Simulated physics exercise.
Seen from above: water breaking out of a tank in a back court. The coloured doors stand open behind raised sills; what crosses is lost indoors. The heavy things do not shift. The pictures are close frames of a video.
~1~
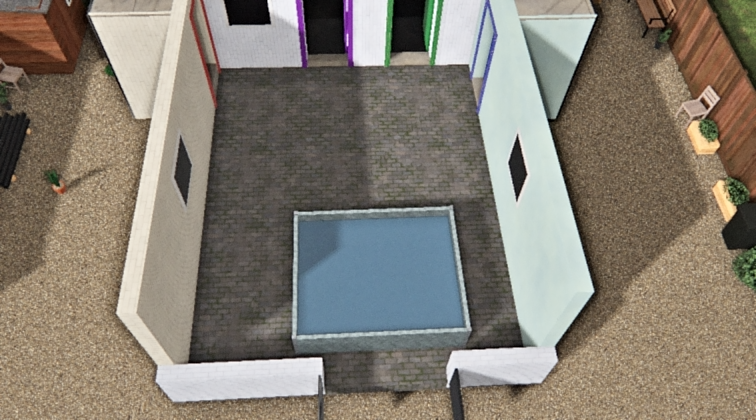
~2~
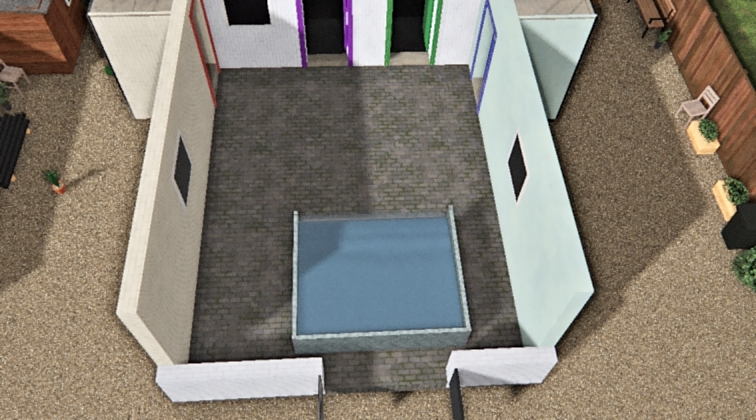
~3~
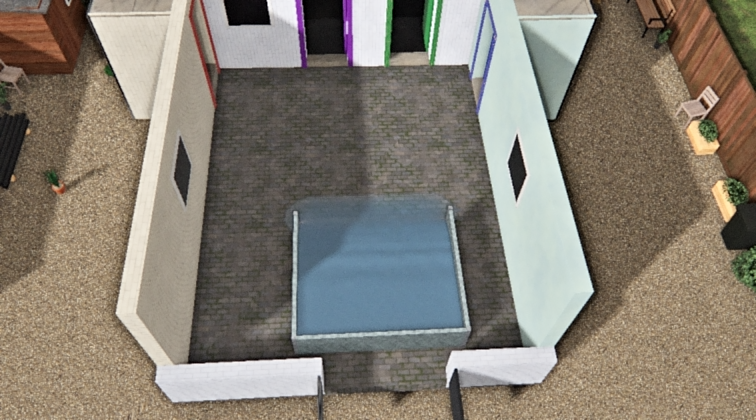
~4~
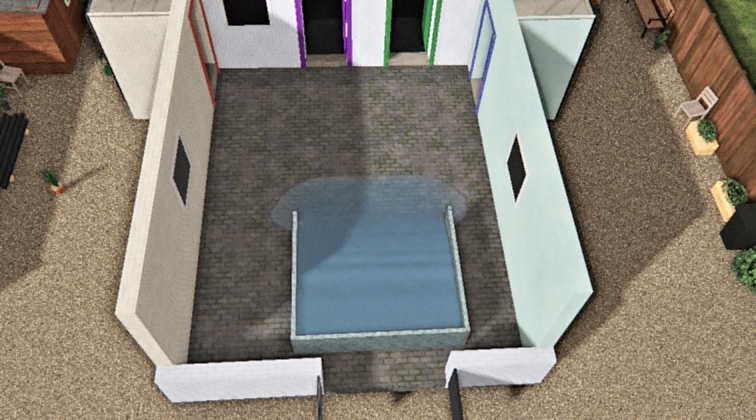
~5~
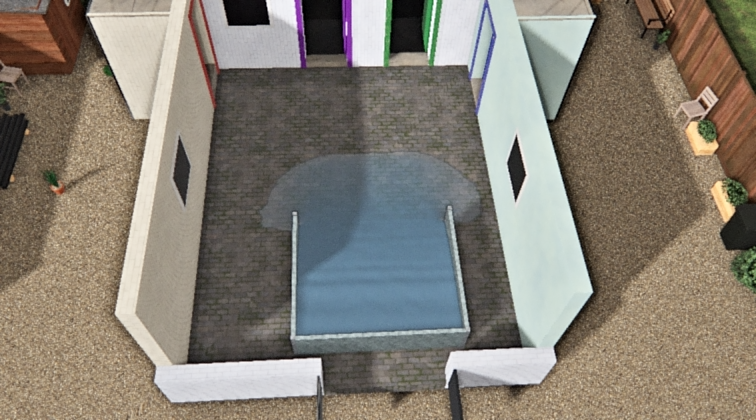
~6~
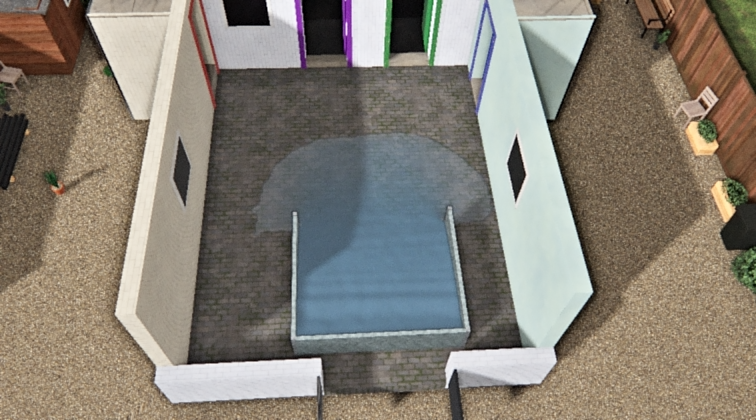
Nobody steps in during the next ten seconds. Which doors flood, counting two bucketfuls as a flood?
One by one: The blue door takes more than that; the purple door takes more than that; the green door takes more than that; the red door stays under that.
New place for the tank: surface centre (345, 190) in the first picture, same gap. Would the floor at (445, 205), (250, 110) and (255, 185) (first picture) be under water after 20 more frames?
One after the other: No water, covered, not flooded.
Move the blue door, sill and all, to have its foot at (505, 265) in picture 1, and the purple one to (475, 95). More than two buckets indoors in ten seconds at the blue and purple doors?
In short: The blue one is under, the purple one passes that mark.
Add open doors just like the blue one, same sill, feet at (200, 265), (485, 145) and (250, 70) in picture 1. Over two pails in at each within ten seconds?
One after the other: Takes less, floods, is over.
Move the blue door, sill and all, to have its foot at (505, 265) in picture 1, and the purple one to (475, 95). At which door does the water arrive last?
That is the one in blue.
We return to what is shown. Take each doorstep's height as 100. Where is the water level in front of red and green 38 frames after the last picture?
About 30 and 70 per cent.
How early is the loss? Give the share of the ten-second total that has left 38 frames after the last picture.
About 85 per cent.
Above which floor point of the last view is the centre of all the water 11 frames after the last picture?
Around (370, 194).
A moment on, water covers 50 % of the floor; the blue door not reached, the purple door not reached, the green door wet at the sill, nothing in, the red door not reached.
Next, water covers 65 % of the floor; the blue door wet at the sill, nothing in, the purple door under two buckets in, the green door under two buckets in, the red door not reached.
Then, water covers 70 % of the floor; the blue door over two buckets in, the purple door over two buckets in, the green door over two buckets in, the red door wet at the sill, nothing in.
Later, water covers 75 % of the floor; the blue door far over two buckets in, the purple door far over two buckets in, the green door far over two buckets in, the red door wet at the sill, nothing in.
In the end, water covers 95 % of the floor; the blue door far over two buckets in, the purple door far over two buckets in, the green door far over two buckets in, the red door wet at the sill, nothing in.
